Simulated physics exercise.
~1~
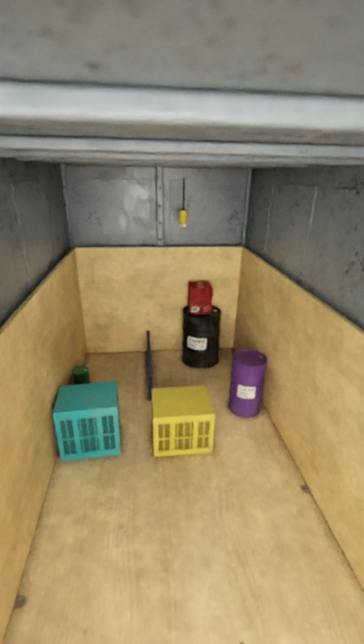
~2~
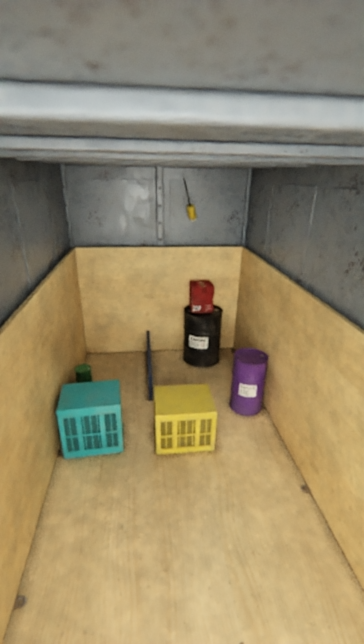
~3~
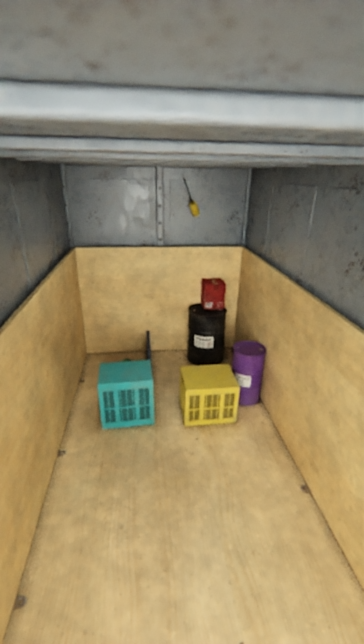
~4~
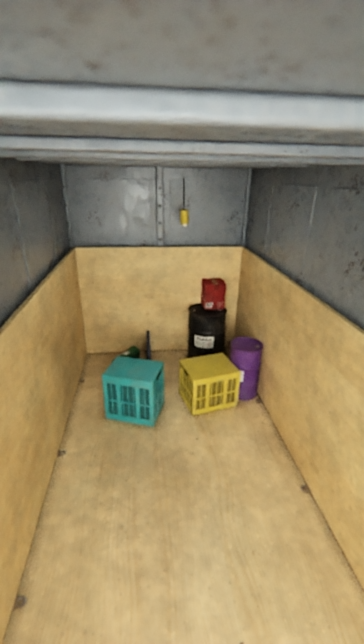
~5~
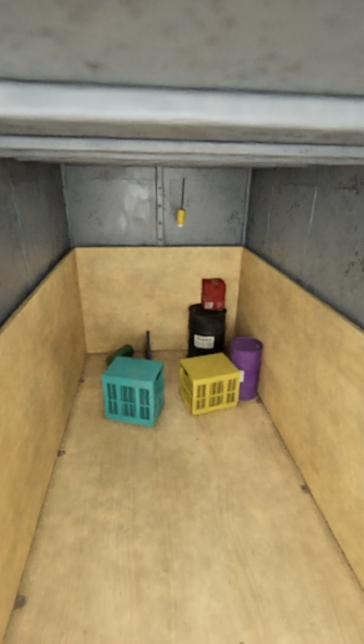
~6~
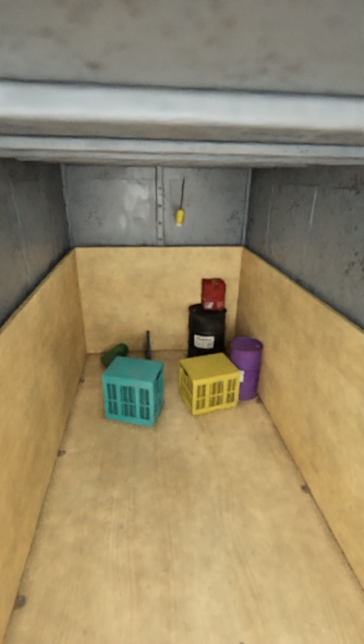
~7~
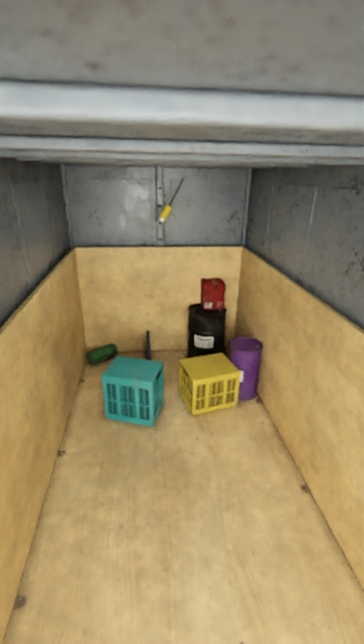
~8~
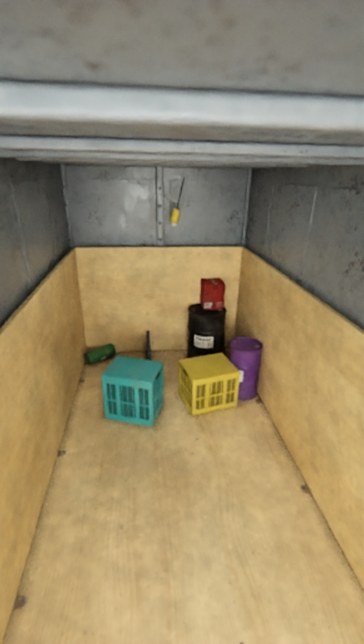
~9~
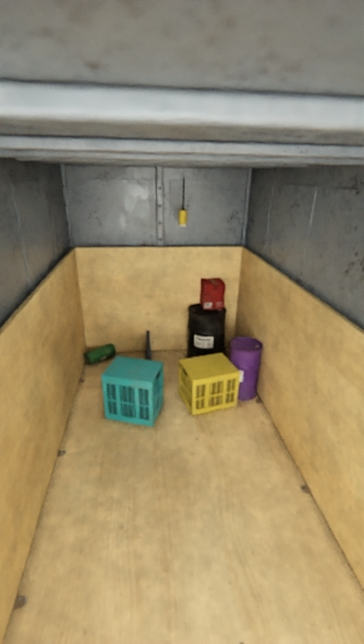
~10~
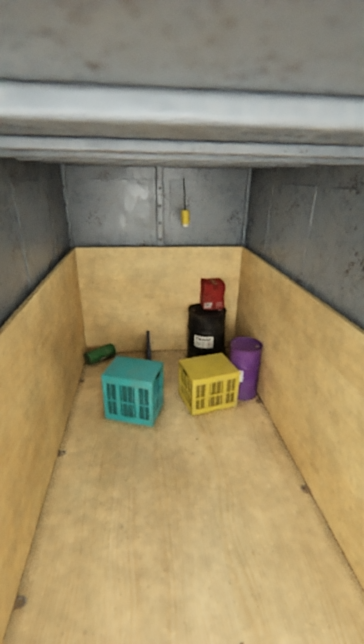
Two crates slide toward the back and right as a green canister tips and rolls left.
